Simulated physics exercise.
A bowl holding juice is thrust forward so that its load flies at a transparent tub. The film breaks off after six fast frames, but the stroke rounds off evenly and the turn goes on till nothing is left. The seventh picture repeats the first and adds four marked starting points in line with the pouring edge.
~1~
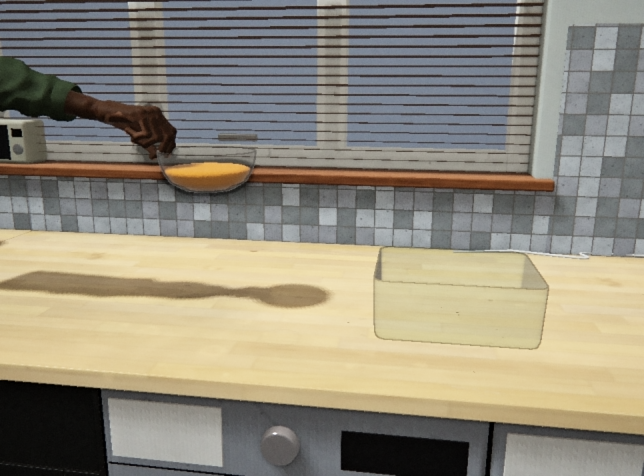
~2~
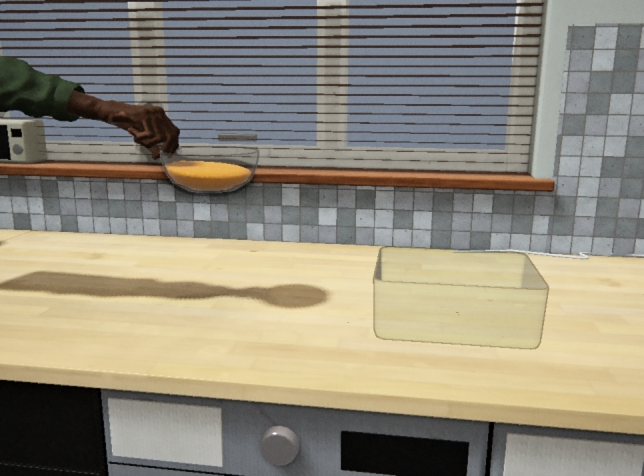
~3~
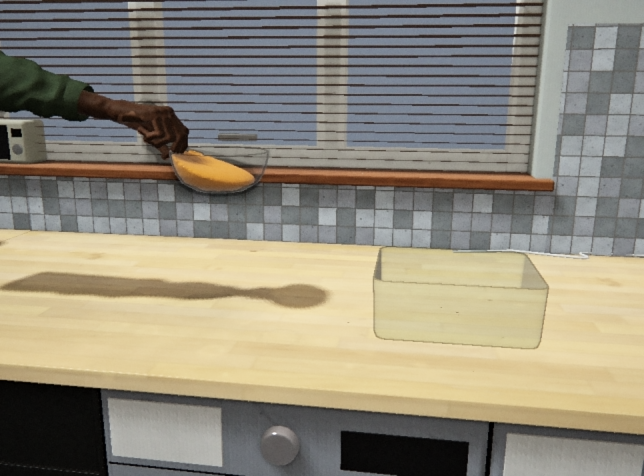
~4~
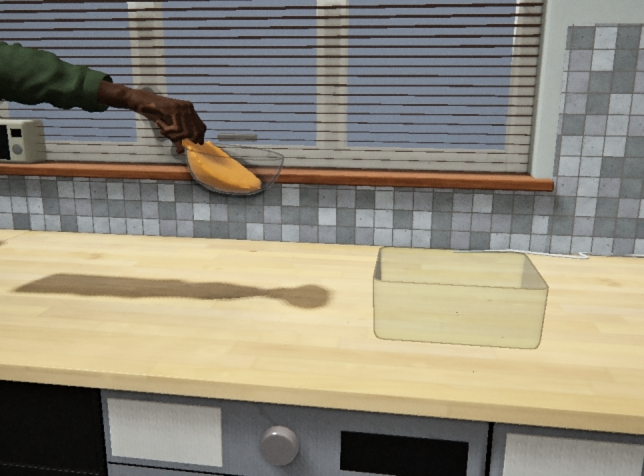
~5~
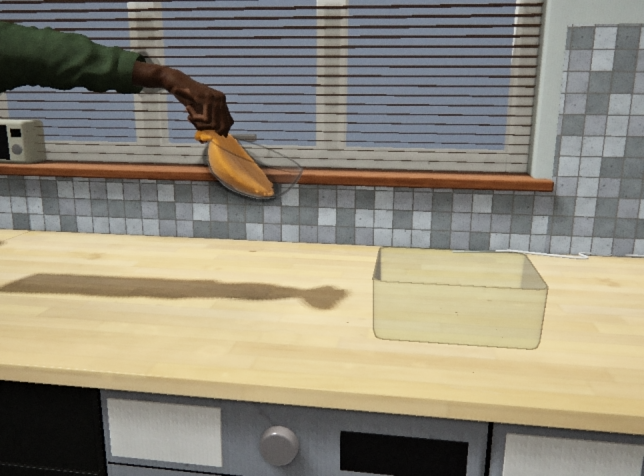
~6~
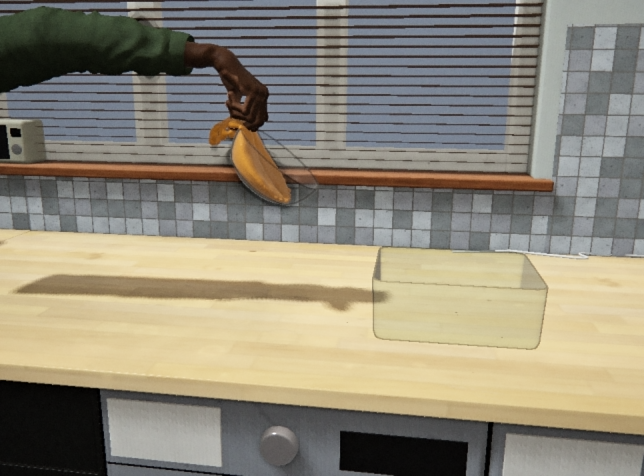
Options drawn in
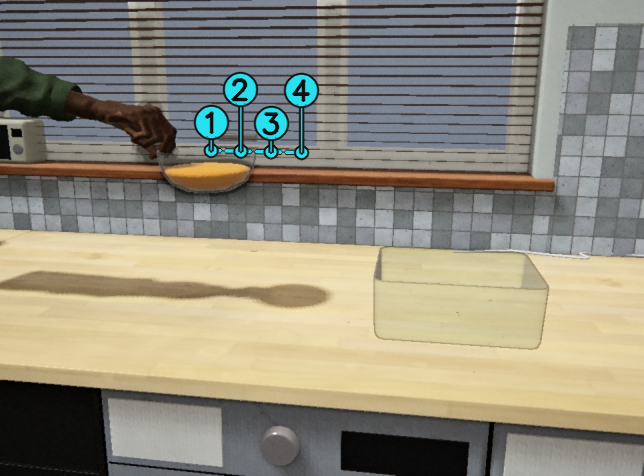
A hand swinging a glass bowl of orange juice rightward and tilting it, juice slopping over the rim near a clear tub.
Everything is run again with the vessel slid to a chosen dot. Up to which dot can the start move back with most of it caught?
3 is the one.
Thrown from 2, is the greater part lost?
Yes, that goes wrong.
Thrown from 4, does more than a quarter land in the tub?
Yes.
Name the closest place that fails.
Place 2.
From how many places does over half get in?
Two of them.
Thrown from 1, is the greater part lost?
Yes, it does.
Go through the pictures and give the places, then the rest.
Upright, lip at (253, 151); tub from (374, 337) to (540, 348); nothing has left yet, in the first frame.
Upright, lip at (256, 151); nothing has left yet, in the second frame.
Upright, lip at (266, 152); nothing has left yet, in the third frame.
Tipped about 7°, lip at (281, 157); juice is over the rim, down to (199, 145), in the fourth frame.
Tipped about 20°, lip at (301, 170); juice is over the rim, down to (224, 139), in the fifth frame.
Tipped about 39°, lip at (317, 187); juice is over the rim, down to (215, 143), in the sixth frame.
In cyan, 1 at (211, 150); 2 at (240, 151); 3 at (271, 151); 4 at (301, 152).
Choosing 1, about 4 % lands in the tub, 94 % falls short.
Choosing 2, about 28 % lands in the tub, 67 % falls short and 5 % goes beside or beyond.
Choosing 3, about 66 % lands in the tub, 23 % falls short and 10 % goes beside or beyond.
Choosing 4, about 77 % lands in the tub, 12 % falls short and 11 % goes beside or beyond.
